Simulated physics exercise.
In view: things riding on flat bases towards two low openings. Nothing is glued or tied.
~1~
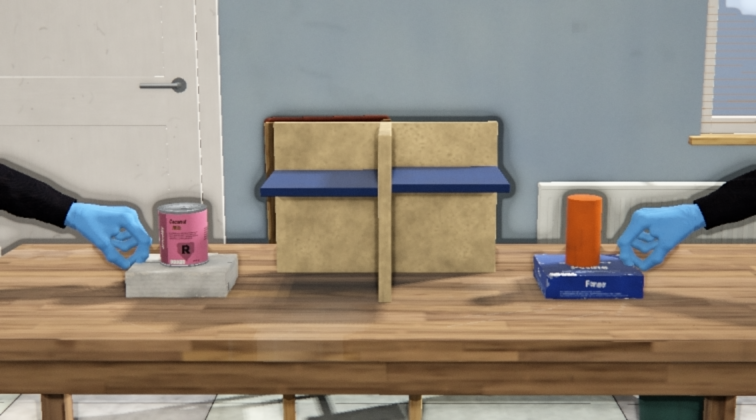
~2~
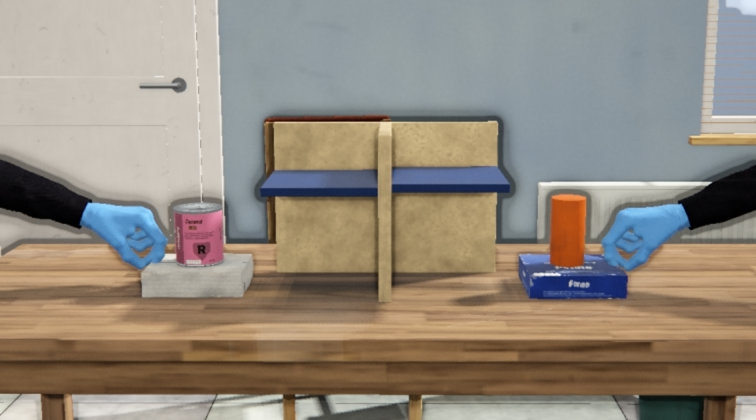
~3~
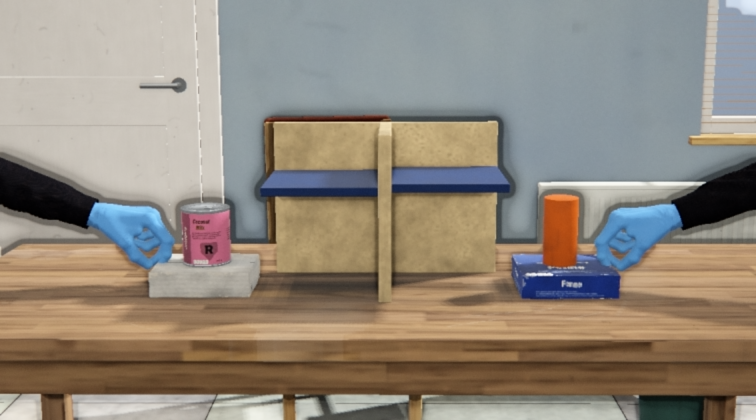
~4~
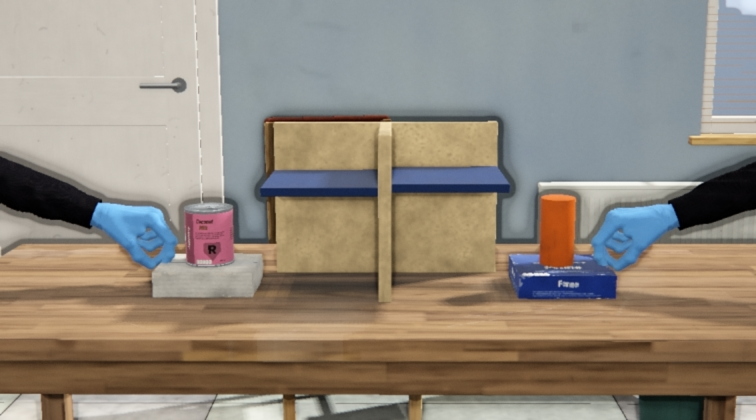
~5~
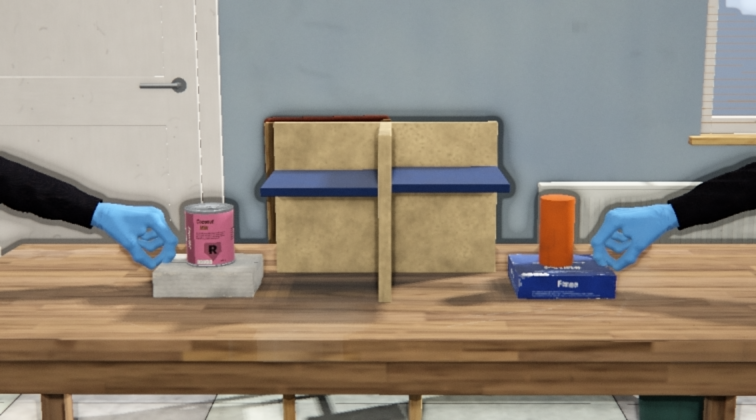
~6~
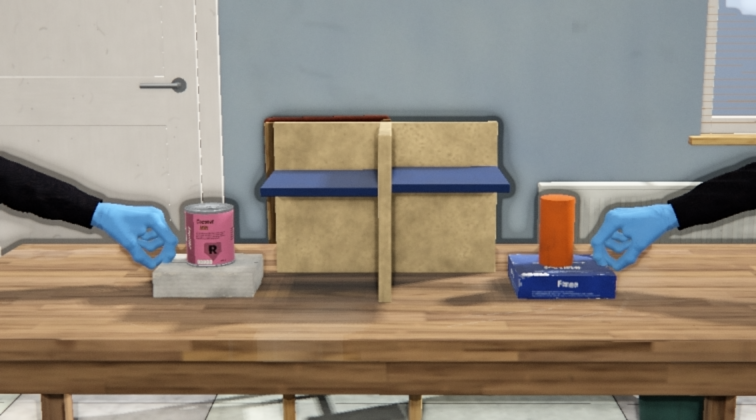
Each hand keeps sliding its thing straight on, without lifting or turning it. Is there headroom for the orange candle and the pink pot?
The orange candle rides in untouched and the pink pot rides in untouched.
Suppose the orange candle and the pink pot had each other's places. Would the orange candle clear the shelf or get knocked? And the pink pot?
The orange candle slips under and the pink pot gets in clear.
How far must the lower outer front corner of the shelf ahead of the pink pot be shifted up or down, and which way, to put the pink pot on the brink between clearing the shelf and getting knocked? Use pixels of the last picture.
About 20 pixels down.
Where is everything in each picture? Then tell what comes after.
The first frame shows hands sliding the things forward; orange candle (584, 231); pink pot (184, 235); blue packet (586, 276).
The second frame shows hands sliding the things forward; pink pot (199, 235); white box (200, 275).
The third frame shows hands sliding the things forward; orange candle (560, 231); shelf (385, 208).
The fourth frame shows hands sliding the things forward; pink pot (209, 235); blue packet (561, 276).
The fifth frame shows hands sliding the things forward; orange candle (557, 231); white box (210, 275).
The sixth frame shows hands sliding the things forward; orange candle (557, 231); pink pot (210, 235); shelf (385, 208).
Then, 0.98 s later than the last frame, orange candle riding along near (509, 231); pink pot riding along near (251, 235).
When it is over, the orange candle passes below, near (450, 231); the pink pot passes below, near (319, 235).
